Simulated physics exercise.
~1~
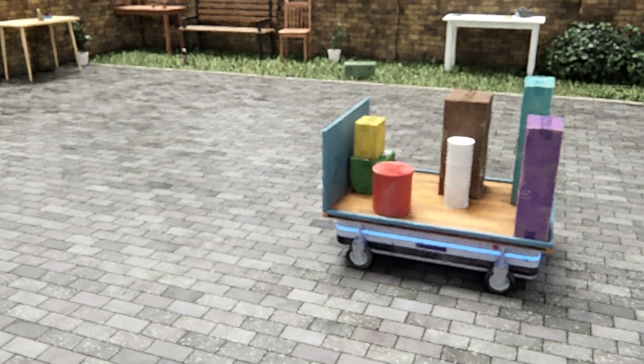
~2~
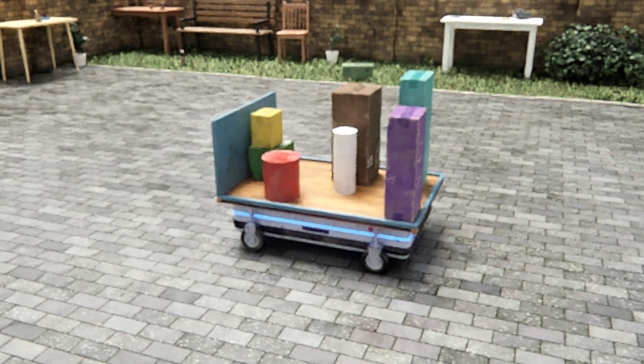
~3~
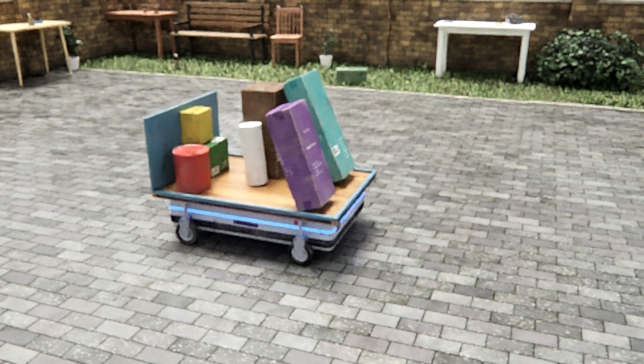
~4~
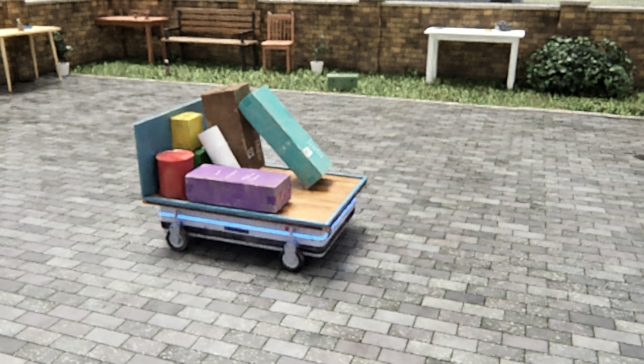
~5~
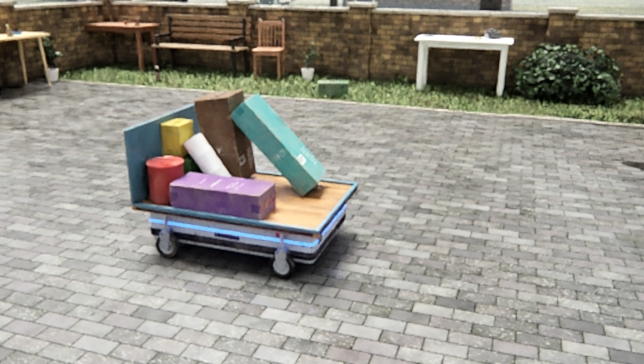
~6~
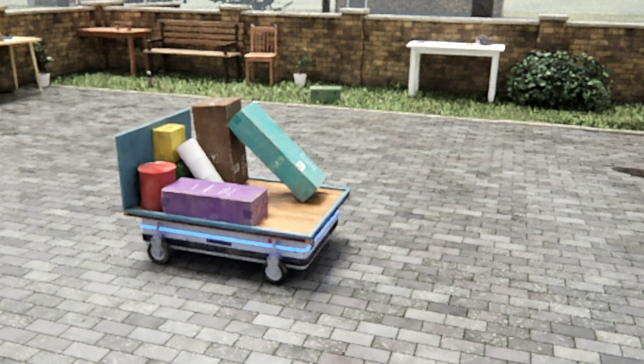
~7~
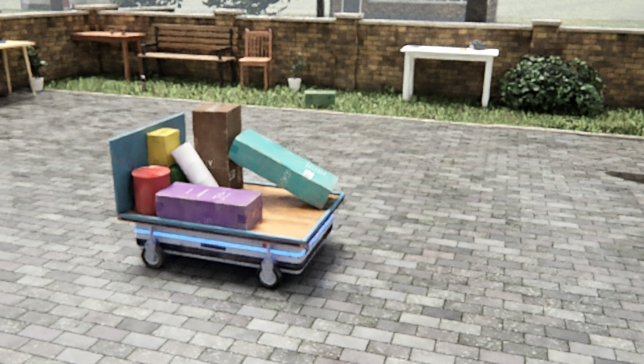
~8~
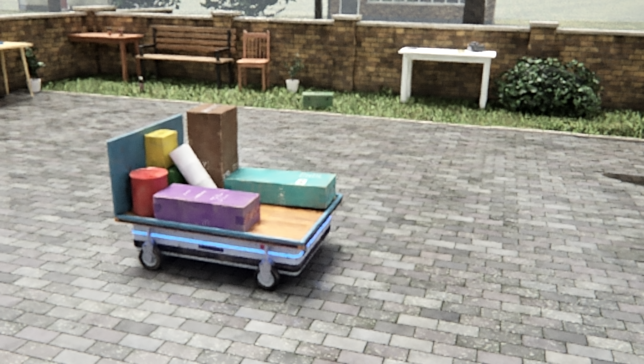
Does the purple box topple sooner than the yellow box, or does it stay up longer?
The purple box topples sooner, ending on its side on the cart while the yellow box stays standing.
In a paved yard, a rolling cart stops as its purple box, then turquoise box, topples.
